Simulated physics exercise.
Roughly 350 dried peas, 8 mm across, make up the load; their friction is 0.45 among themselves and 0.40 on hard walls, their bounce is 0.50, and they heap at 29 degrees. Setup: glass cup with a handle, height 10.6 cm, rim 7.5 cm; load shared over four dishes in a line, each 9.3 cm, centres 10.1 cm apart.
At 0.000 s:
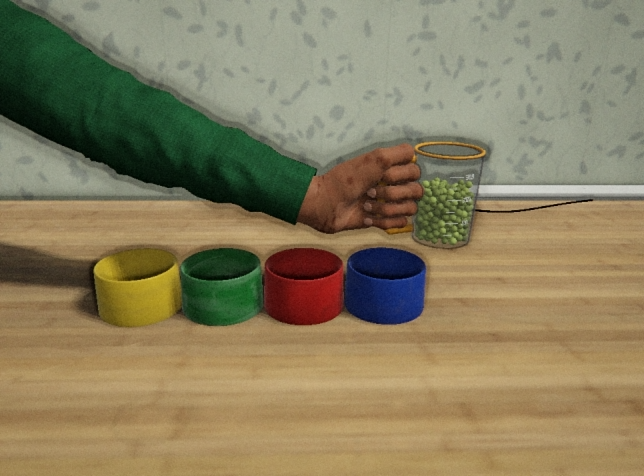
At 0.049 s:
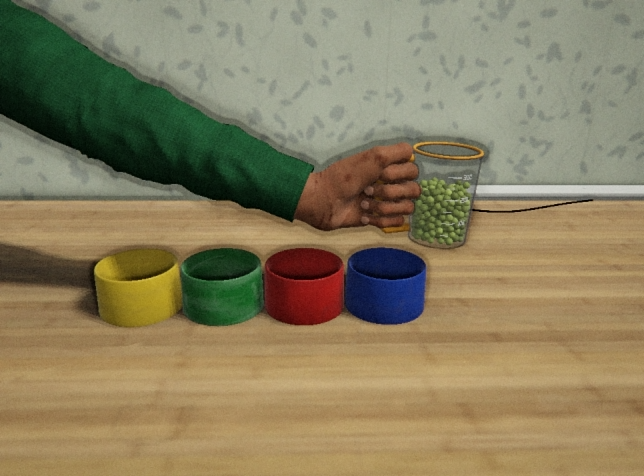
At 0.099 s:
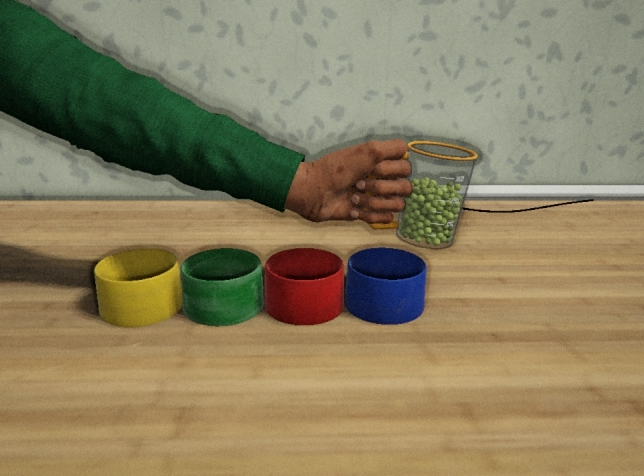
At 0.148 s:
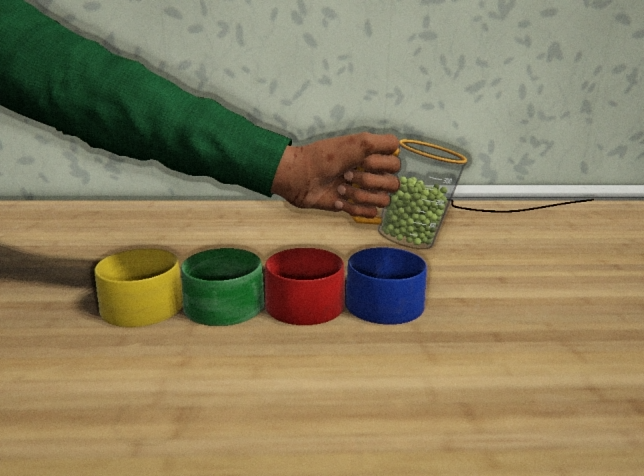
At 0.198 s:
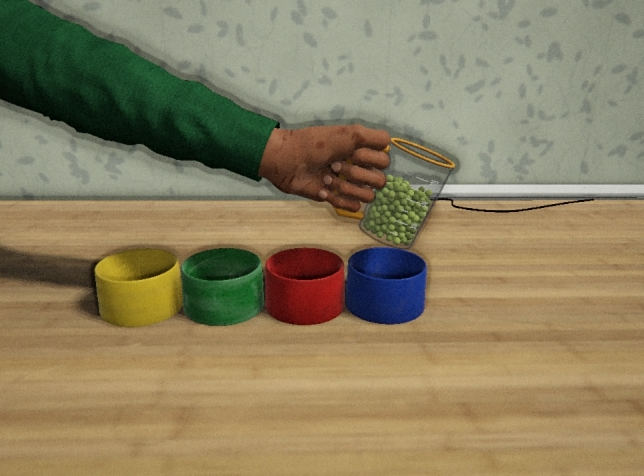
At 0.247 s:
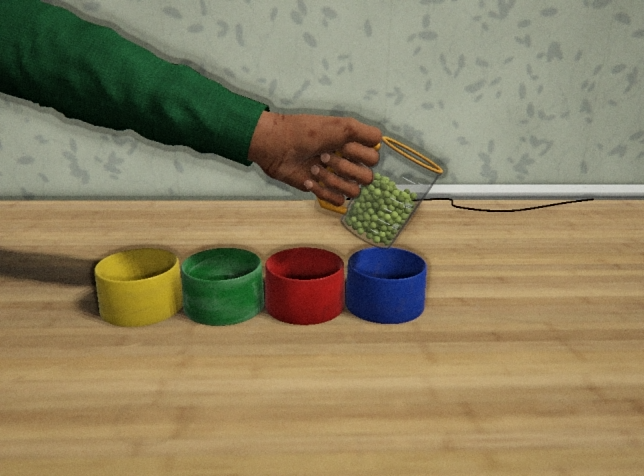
Hand in a green sleeve moving a clear cup of green peas left while tilting it, behind four coloured dishes.
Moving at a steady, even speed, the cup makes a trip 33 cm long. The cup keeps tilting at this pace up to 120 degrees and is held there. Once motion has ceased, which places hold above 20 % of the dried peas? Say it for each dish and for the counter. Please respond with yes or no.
Red no, blue no, green yes, yellow no, counter no.
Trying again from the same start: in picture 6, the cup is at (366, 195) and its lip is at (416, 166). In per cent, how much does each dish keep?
Final shares - red 0 %, blue 0 %, green 100 %, yellow 0 %.
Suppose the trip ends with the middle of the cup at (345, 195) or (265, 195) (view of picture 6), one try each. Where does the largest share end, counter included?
The biggest share goes to blue first, then to red.
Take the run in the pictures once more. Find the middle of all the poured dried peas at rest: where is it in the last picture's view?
My guess is close to (228, 288).
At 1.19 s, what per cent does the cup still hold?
Roughly 25 %.
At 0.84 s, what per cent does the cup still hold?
Some 90 per cent.
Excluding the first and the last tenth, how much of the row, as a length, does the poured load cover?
It spans roughly 5 centimetres along the row.
After 0.60 s, tilt 79 degrees; cup holds 100 %.
After 0.84 s, tilt 114 degrees; cup holds 90 %, red 5 %, green 5 %.
After 1.19 s, tilt 120 degrees; cup holds 25 %, red 5 %, green 70 %.
At rest (1.9 s), red 5 %, blue 0 %, green 95 %, yellow 0 %, counter 0 %.
